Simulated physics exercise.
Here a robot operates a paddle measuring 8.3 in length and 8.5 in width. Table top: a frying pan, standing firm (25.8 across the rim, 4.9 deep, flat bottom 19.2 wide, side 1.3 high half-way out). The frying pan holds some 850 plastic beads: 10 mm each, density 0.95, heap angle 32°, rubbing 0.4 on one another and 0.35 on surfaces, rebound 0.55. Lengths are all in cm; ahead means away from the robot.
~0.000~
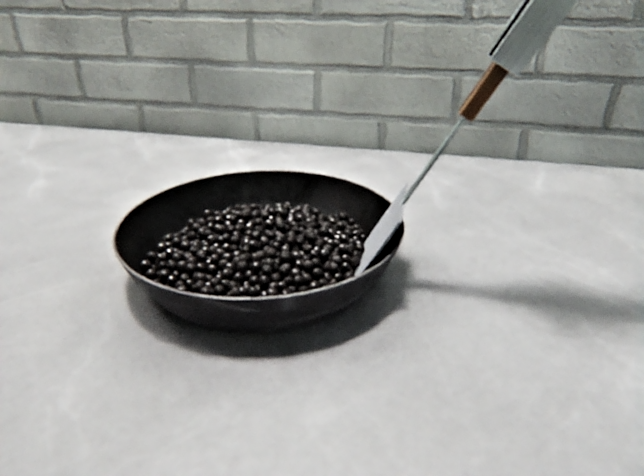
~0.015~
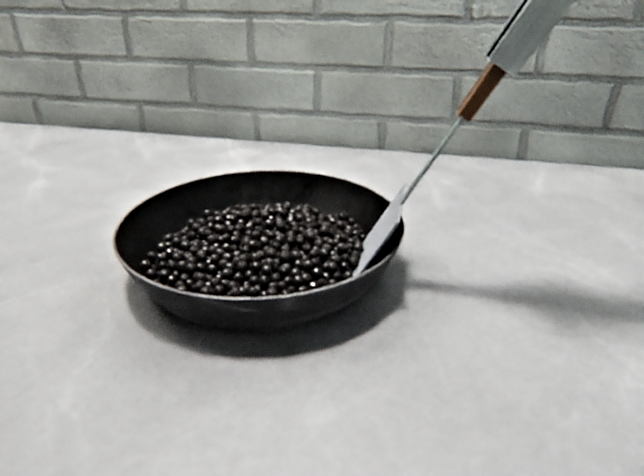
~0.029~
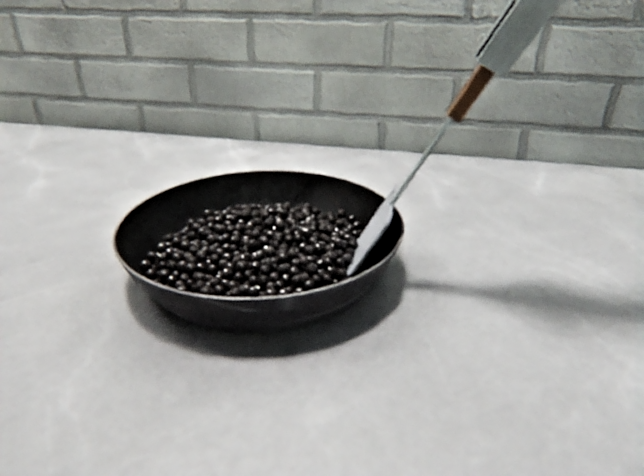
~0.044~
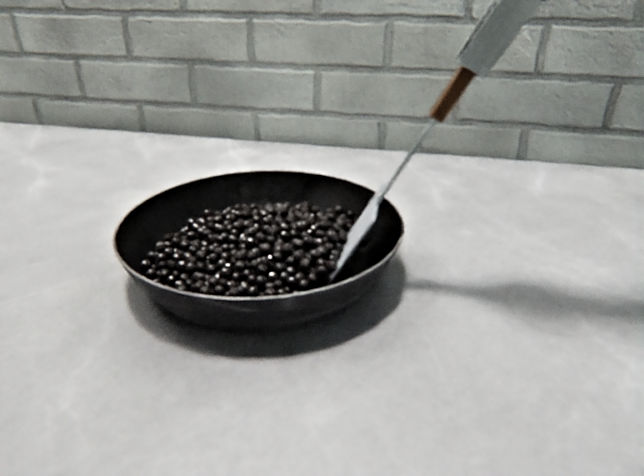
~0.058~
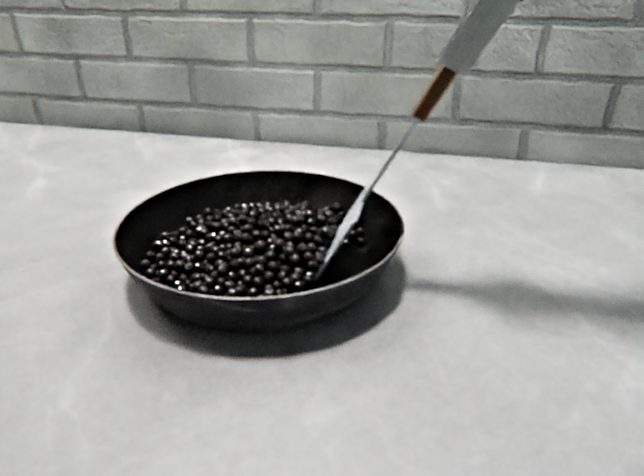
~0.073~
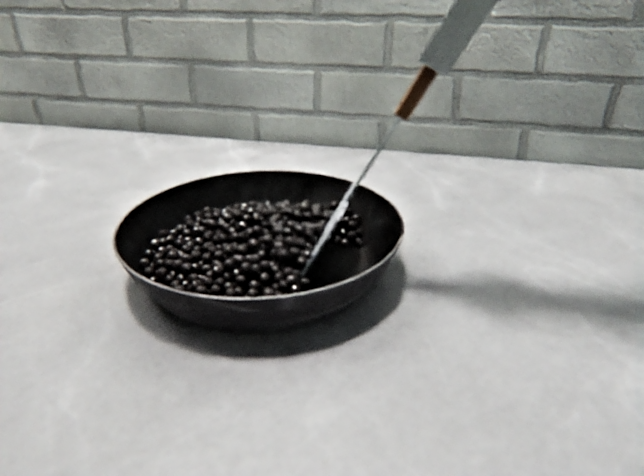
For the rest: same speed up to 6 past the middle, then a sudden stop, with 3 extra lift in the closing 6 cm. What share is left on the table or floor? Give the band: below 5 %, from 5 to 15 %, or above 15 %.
Band: From 5 to 15 %.
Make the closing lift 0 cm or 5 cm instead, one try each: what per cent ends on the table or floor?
5 and 10 %.
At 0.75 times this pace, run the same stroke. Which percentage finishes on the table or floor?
Estimate: Close to 5 %.
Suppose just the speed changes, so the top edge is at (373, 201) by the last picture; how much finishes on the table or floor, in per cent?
Roughly 0 per cent.
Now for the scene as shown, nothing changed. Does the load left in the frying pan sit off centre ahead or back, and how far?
Offset: About 4.0 cm, ahead.
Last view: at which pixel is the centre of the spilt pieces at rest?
It ends up around (7, 231).
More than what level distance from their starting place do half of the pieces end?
Roughly 2 cm.
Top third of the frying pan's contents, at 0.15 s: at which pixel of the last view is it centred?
About pixel (227, 226).
By 0.11 s, sloping 62°, highest piece 7 above the table; 849 in the frying pan.
By 0.15 s, sloping 62°, highest piece 7 above the table; 849 in the frying pan.
By 0.36 s, sloping 62°, highest piece 6 above the table; 785 in the frying pan, 58 on the table or floor, 6 on the blade or in flight.
By 1.41 s, sloping 62°, highest piece 5 above the table; 785 in the frying pan, 64 on the table or floor.
Final count, 785 in the frying pan, 64 on the table or floor. That is 8 % on the table or floor.
